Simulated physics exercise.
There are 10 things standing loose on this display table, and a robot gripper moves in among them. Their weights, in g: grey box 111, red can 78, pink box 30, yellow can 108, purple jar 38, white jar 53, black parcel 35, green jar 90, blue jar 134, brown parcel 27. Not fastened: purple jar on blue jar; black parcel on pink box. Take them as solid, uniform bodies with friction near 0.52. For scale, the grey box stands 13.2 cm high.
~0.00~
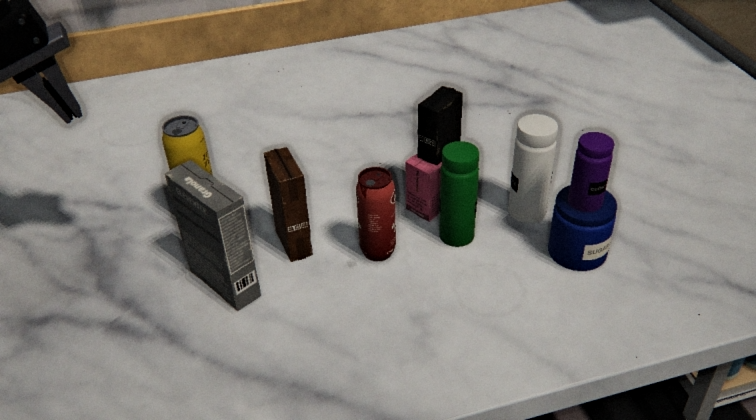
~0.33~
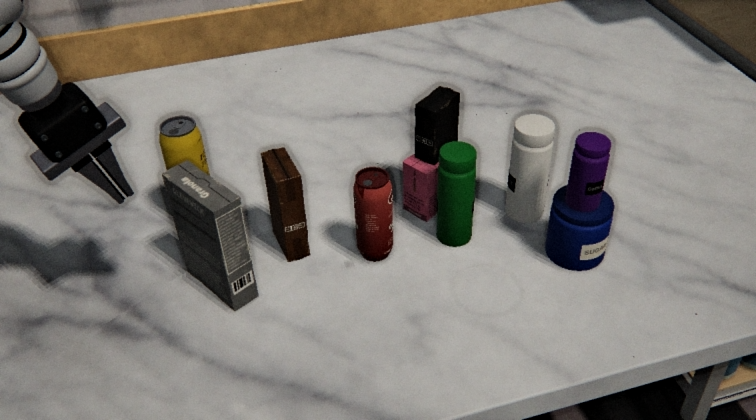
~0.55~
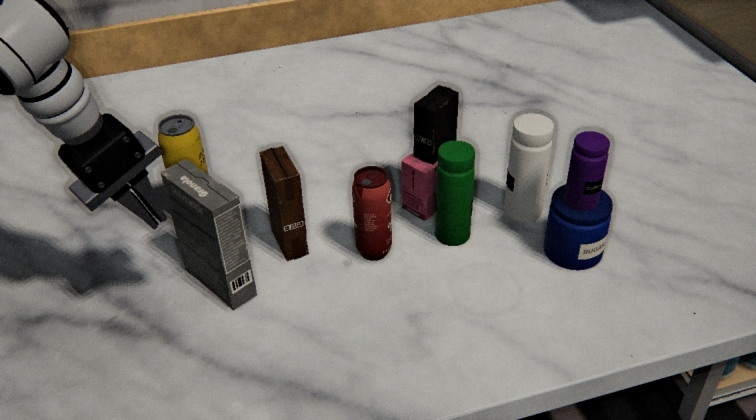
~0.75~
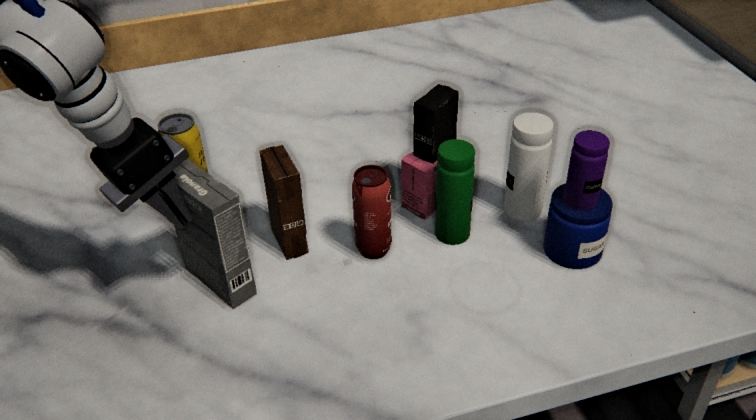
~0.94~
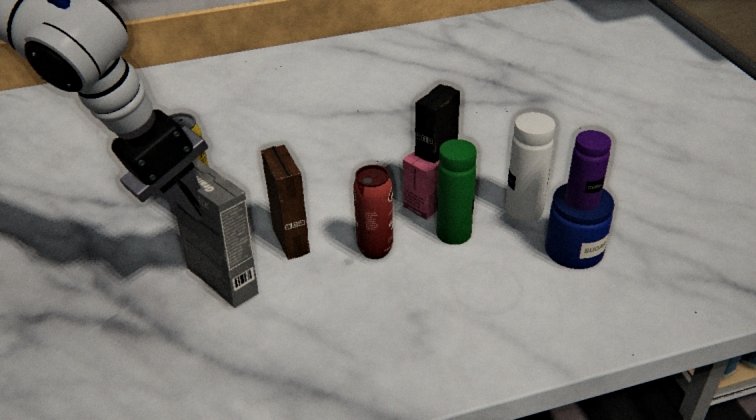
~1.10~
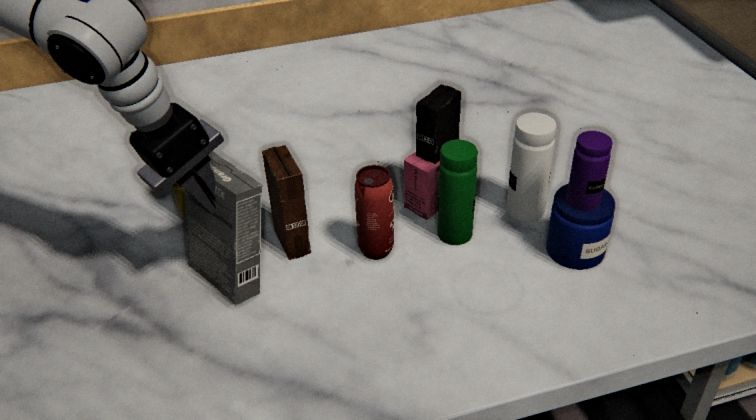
At first, boxes, cans and jars stand on a marble-patterned table while a robot gripper enters from the upper left. It moves right and down past the yellow can towards the grey box. The gripper then meets the grey box, which shifts slightly and leans to the right, while the other items stay put.
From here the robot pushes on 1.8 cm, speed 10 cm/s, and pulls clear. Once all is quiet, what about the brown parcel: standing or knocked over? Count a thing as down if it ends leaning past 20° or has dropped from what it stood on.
The brown parcel ends down.
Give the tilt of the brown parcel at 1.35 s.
About 5°.
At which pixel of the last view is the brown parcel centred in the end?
Near (347, 207).
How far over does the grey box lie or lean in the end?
About 70°.
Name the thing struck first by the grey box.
The brown parcel.
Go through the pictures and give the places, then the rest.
The first picture shows gripper tip (60, 87), grey box (215, 237) not leaning; brown parcel (289, 205).
The second picture shows gripper tip (111, 168), grey box (212, 237) not leaning; red can (374, 216), pink box (433, 179).
The third picture shows gripper tip (145, 195), grey box (210, 236) not leaning; yellow can (188, 173), purple jar (587, 172).
The fourth picture shows gripper tip (172, 196), grey box (210, 235) not leaning; white jar (528, 168), black parcel (436, 124).
The fifth picture shows gripper tip (190, 188), grey box (214, 232) tipped 2°; green jar (456, 193), blue jar (579, 225).
The sixth picture shows gripper tip (206, 181), grey box (223, 227) tipped 11°; brown parcel (287, 203).
By 1.35 s, brown parcel and grey box touch at 1.32 s; tilt grey box 28°.
By 1.65 s, tilt brown parcel 90°, grey box 73°.
By 2.10 s, tilt brown parcel 90°, grey box 73°.
In the end grey box and brown parcel are over (lying or leaning past 20°); 8 still stand.
